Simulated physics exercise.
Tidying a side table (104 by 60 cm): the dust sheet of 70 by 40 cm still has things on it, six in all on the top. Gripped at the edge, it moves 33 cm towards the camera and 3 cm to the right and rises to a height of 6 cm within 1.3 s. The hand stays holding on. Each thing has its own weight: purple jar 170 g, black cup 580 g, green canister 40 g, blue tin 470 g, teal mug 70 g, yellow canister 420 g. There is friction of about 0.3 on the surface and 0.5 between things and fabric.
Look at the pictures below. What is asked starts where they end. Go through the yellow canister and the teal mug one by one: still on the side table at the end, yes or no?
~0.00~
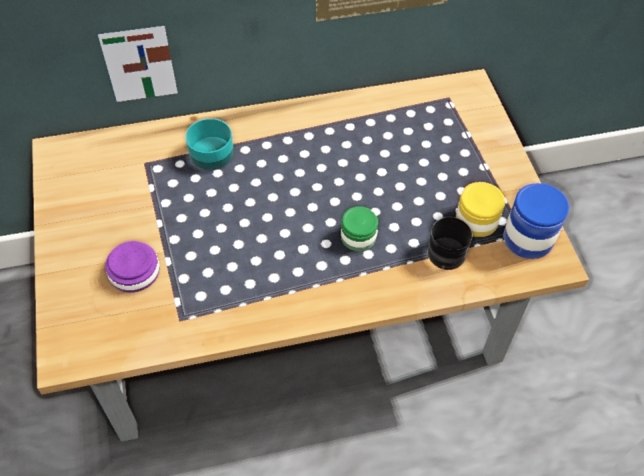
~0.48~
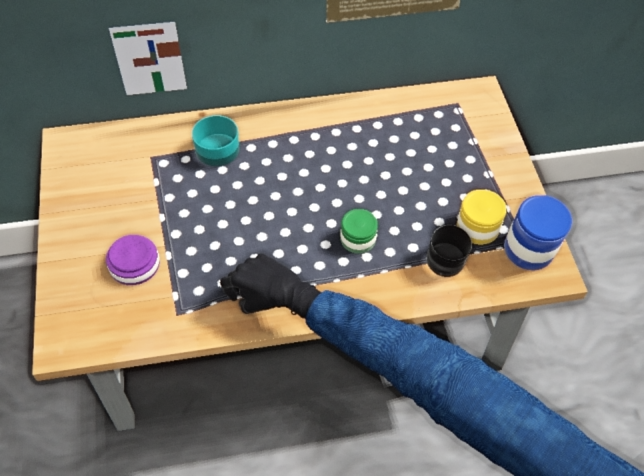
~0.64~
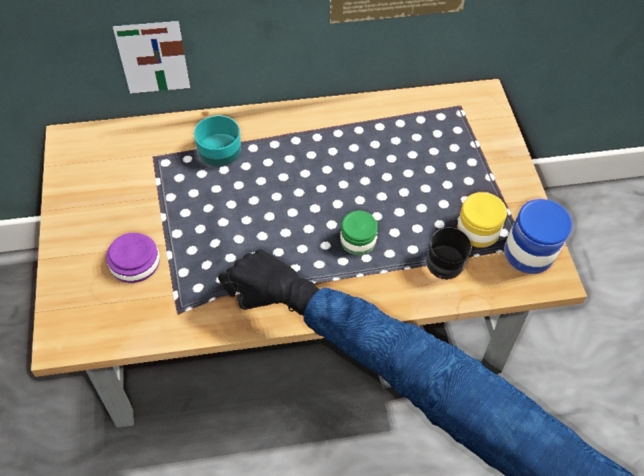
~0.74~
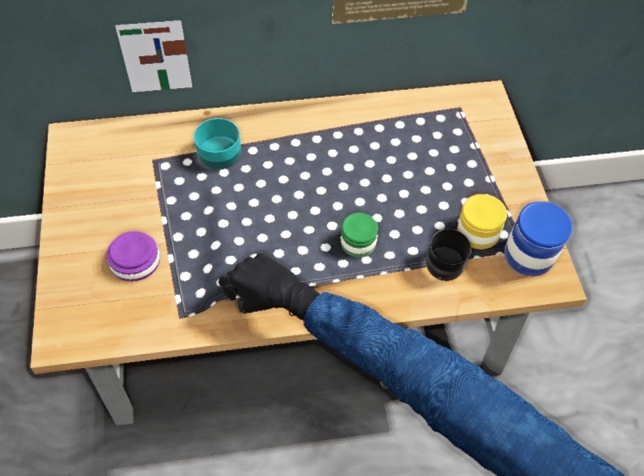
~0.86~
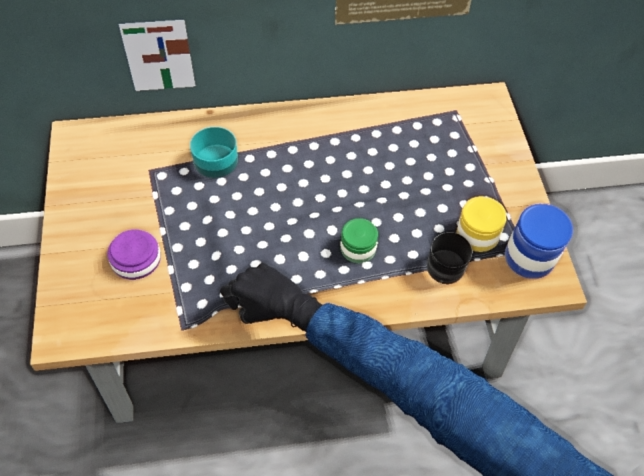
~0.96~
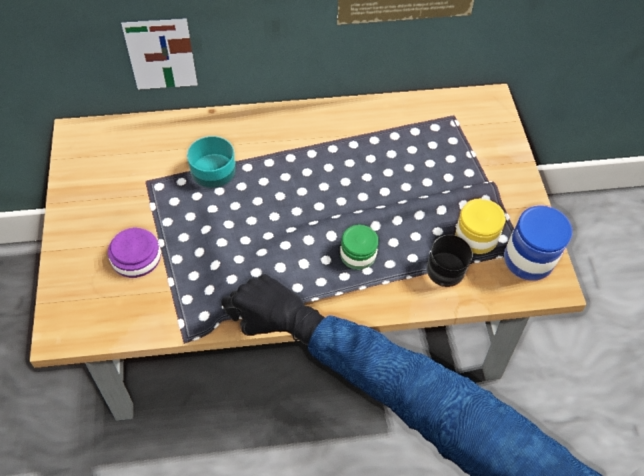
Yellow canister - yes; teal mug - yes.
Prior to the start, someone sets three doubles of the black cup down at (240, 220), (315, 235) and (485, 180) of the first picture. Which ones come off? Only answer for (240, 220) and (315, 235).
Log, listed order - lost / lost.
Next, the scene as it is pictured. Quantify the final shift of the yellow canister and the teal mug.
Roughly: Yellow canister 15 cm; teal mug 35 cm.
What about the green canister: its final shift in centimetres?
Green canister: 25 cm.
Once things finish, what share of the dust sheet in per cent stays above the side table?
About 60 per cent.
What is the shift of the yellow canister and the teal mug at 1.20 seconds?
The yellow canister is 4 cm out, the teal mug 15 cm.
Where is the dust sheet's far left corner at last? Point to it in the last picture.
That corner settles near pixel (131, 311) in the last view.
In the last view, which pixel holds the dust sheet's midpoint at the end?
Roughly at (308, 327) in the last picture.
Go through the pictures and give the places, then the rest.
The first picture shows yellow canister (483, 199); teal mug (209, 135); dust sheet corners (180, 322) (144, 163) (449, 98).
The second picture shows blue tin (544, 215); dust sheet corners (151, 158) (458, 103); grip (237, 298).
The third picture shows dust sheet corners (153, 157) (461, 106); grip (235, 294).
The fourth picture shows teal mug (217, 135); dust sheet corners (152, 160) (461, 107); grip (235, 298).
The fifth picture shows green canister (360, 233); teal mug (213, 144); dust sheet corners (149, 170) (457, 110); grip (237, 307).
The sixth picture shows yellow canister (483, 216); teal mug (211, 153); dust sheet corners (145, 181) (454, 116); grip (238, 319).
At 1.2 s, 95 % of the dust sheet is still over the top; teal mug 16 cm off its start, yellow canister 3 cm off its start, green canister 9 cm off its start.
At 1.4 s, 80 % of the dust sheet is still over the top; teal mug 26 cm off its start, yellow canister 7 cm off its start, green canister 16 cm off its start.
At 1.7 s, 70 % of the dust sheet is still over the top; teal mug 33 cm off its start at (200, 258), yellow canister 12 cm off its start at (441, 243), green canister 21 cm off its start at (345, 320).
At 1.9 s, 60 % of the dust sheet is still over the top; teal mug 37 cm off its start, yellow canister 14 cm off its start, green canister 24 cm off its start.
At 3.5 s, 60 % of the dust sheet is still over the top; teal mug 37 cm off its start at (184, 274), yellow canister 14 cm off its start at (436, 252), green canister 24 cm off its start at (342, 336), black cup over the edge.
